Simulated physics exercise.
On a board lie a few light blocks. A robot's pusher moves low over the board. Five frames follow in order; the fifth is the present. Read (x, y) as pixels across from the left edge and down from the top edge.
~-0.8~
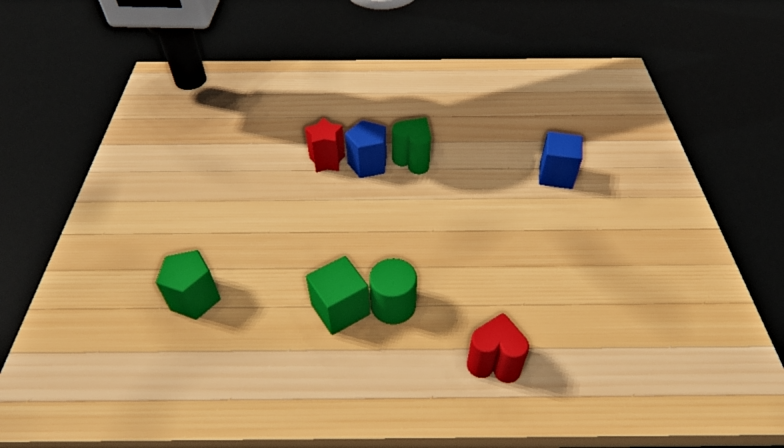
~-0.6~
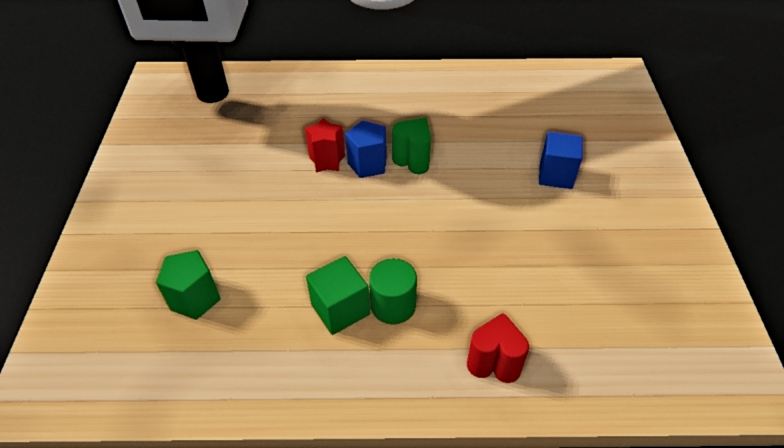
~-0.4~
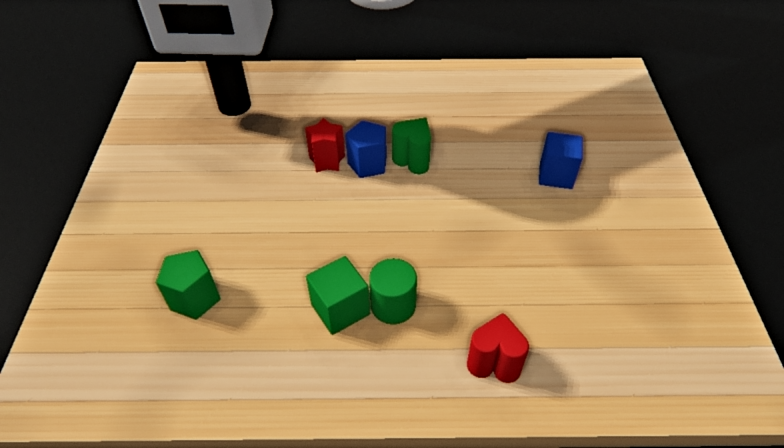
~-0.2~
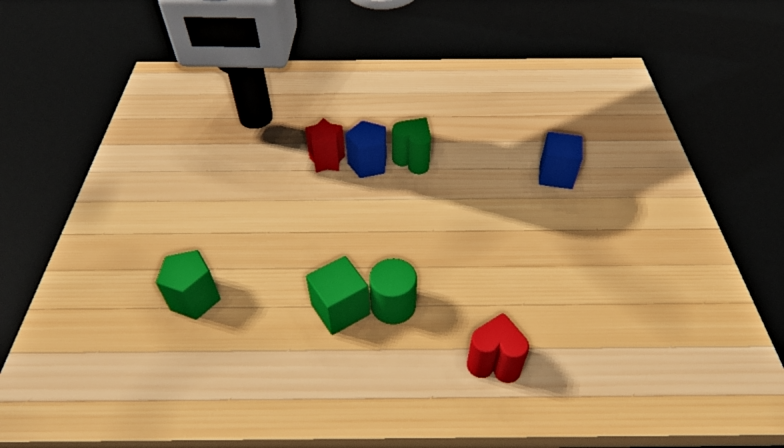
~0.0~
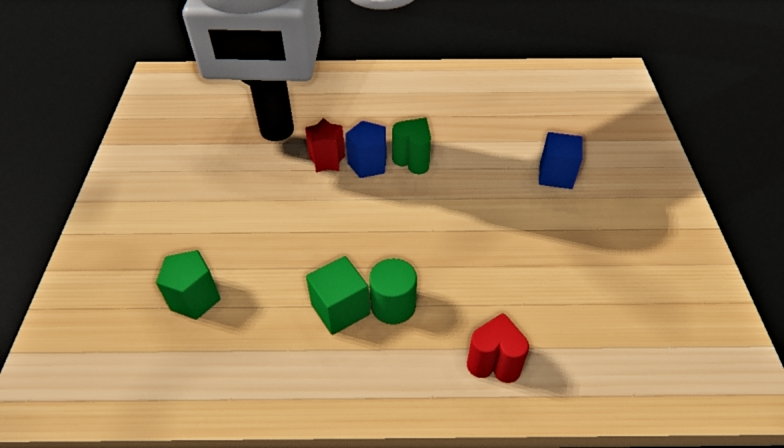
On a wooden board, a robot's pusher moves right and nearer, beside a red star.
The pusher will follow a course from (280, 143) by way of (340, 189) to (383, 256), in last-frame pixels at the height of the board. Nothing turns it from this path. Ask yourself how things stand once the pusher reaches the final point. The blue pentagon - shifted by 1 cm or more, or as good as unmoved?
Its place changes.
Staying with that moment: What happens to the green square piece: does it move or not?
Undisturbed, or as good as.
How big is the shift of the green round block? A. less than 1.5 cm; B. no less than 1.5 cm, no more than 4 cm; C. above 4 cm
Letter A.
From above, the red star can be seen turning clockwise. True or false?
That claim is false.
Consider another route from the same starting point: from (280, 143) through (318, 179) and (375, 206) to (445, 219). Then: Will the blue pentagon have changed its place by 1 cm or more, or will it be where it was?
It's moved.
On the path given first. One third of the way, pusher (319, 161); red star (349, 144), turned 45° anticlockwise; blue pentagon (380, 133), turned 20° anticlockwise; green heart (417, 128).
Two thirds of the way, pusher (356, 196); red star (383, 163), turned 80° anticlockwise; blue pentagon (393, 137), turned 75° anticlockwise; green heart (422, 125), turned 30° clockwise.
At the end, pusher (383, 243); red star (383, 163), turned 85° anticlockwise; green square piece still; blue pentagon (393, 137), turned 75° anticlockwise; green round block still; green heart (422, 125), turned 30° clockwise.
